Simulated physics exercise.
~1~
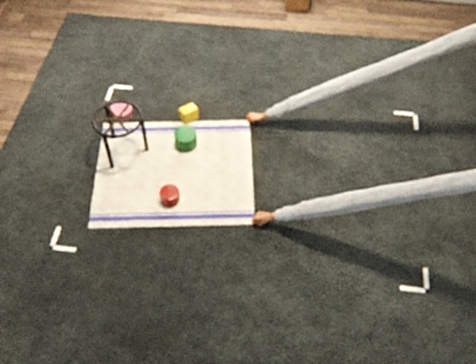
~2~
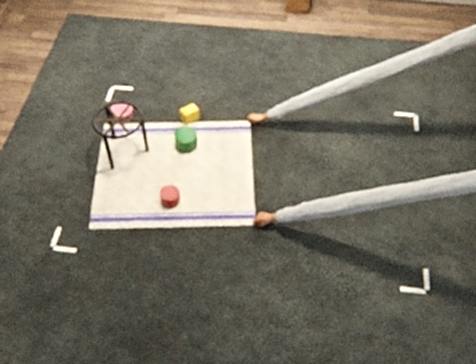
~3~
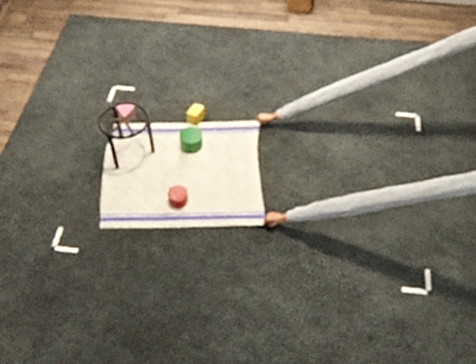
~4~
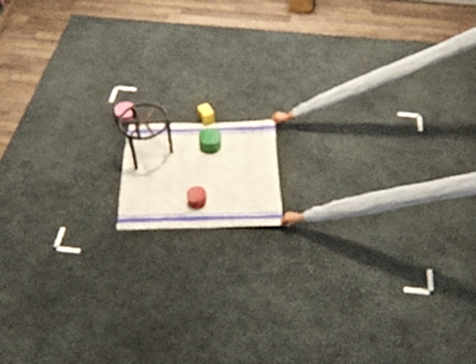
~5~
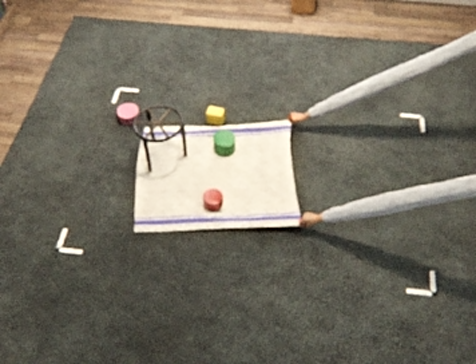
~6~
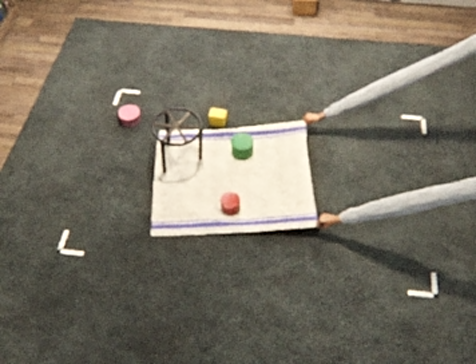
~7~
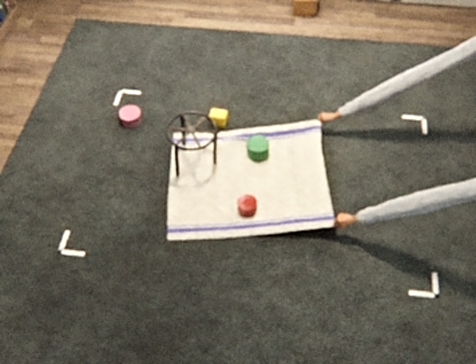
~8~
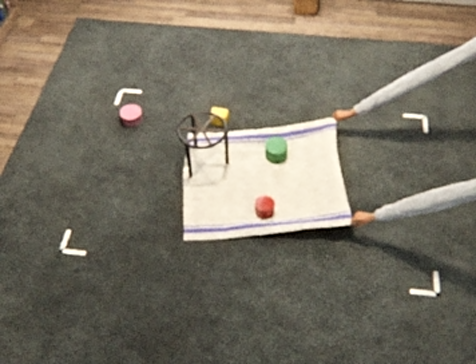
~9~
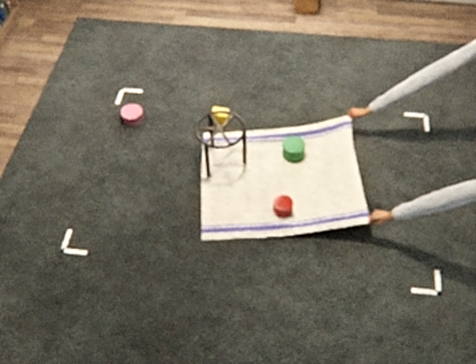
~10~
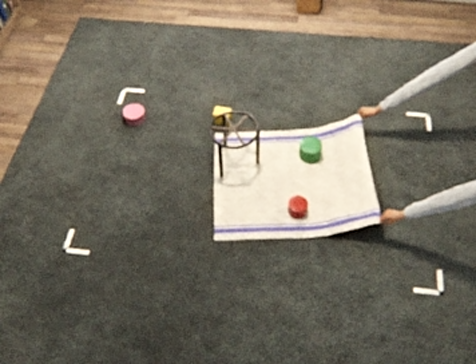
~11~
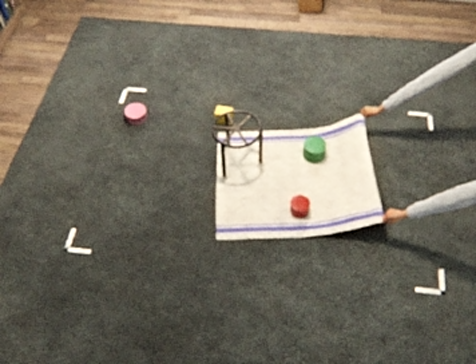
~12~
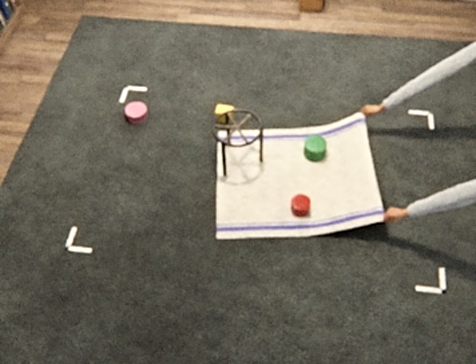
On a dark carpet, two hands pull a rug right, carrying two tubs and a stool.
